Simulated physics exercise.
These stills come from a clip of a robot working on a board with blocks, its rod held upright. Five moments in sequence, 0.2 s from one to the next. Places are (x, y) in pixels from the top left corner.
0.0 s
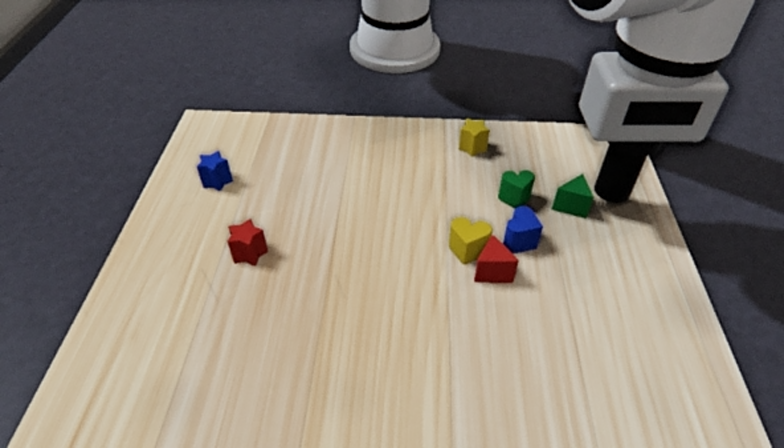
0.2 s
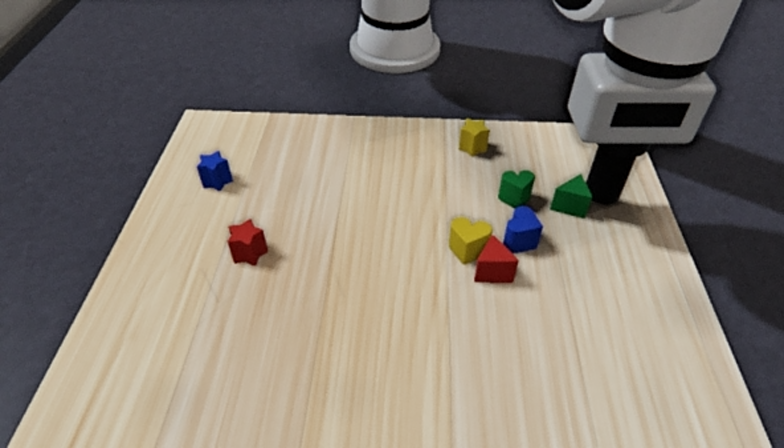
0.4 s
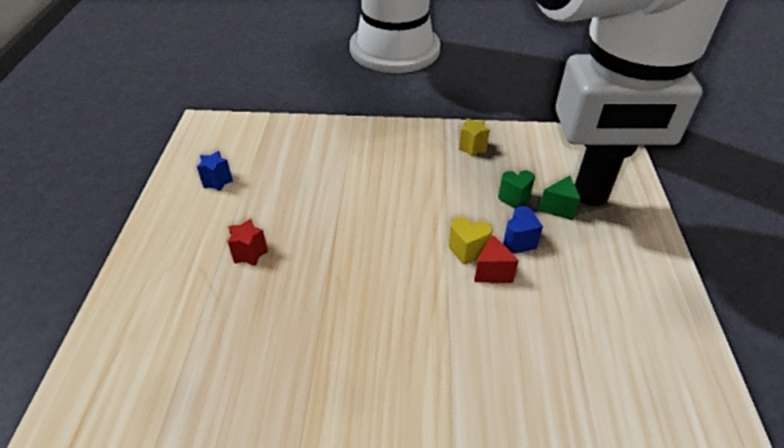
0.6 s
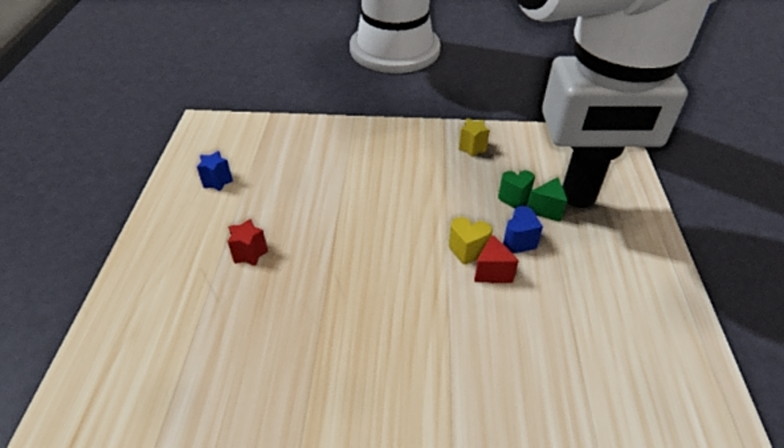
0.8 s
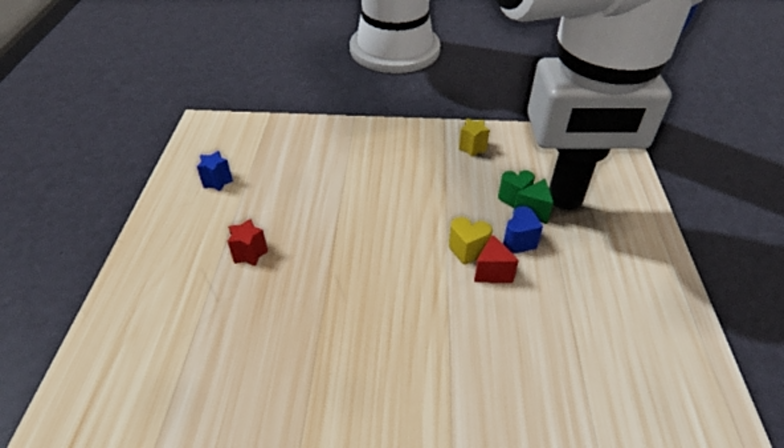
A robot arm with a black rod moves left across a light wooden board, reaching the green triangular block and pushing it a short way left to the green heart block, while the other colored blocks stay still.
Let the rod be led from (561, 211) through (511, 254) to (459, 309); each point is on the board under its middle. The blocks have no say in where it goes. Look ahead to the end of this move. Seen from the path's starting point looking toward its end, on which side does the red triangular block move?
The shift is leftward.
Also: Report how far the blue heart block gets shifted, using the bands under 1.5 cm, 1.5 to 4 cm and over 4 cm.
It travels more than 4 cm.
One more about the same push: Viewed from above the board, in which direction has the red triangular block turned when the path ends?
Answer: Anticlockwise.
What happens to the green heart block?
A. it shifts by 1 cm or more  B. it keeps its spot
B.
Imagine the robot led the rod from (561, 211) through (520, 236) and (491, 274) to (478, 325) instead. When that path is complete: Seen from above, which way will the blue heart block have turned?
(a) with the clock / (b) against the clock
I'll go with a - with the clock.
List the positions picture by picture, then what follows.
In the first picture, rod's lower end at (612, 192); yellow heart block at (471, 228); red triangular block at (497, 251); green heart block at (520, 177); blue heart block at (525, 219); green triangular block at (578, 185).
In the second picture, rod at (602, 193); blocks still.
In the third picture, rod at (590, 195); green triangular block at (565, 187).
In the fourth picture, rod at (578, 196); green triangular block at (552, 188).
In the fifth picture, rod at (565, 198); yellow heart block at (471, 228); red triangular block at (497, 251); green heart block at (520, 177); blue heart block at (525, 219); green triangular block at (539, 190).
What follows on the original path. One third of the way, rod at (531, 226); blue heart block at (506, 228), turned 15° anticlockwise; green triangular block at (512, 197), turned 40° clockwise.
Two thirds of the way, rod at (496, 260); yellow heart block at (442, 232), turned 75° clockwise; red triangular block at (477, 277), turned 70° anticlockwise; blue heart block at (463, 255); green triangular block at (512, 197), turned 45° clockwise.
At the end, rod at (461, 296); yellow heart block at (439, 234), turned 95° clockwise; red triangular block at (454, 315), turned 50° anticlockwise; green heart block still; blue heart block at (432, 268), turned 55° clockwise; green triangular block at (512, 197), turned 45° clockwise.
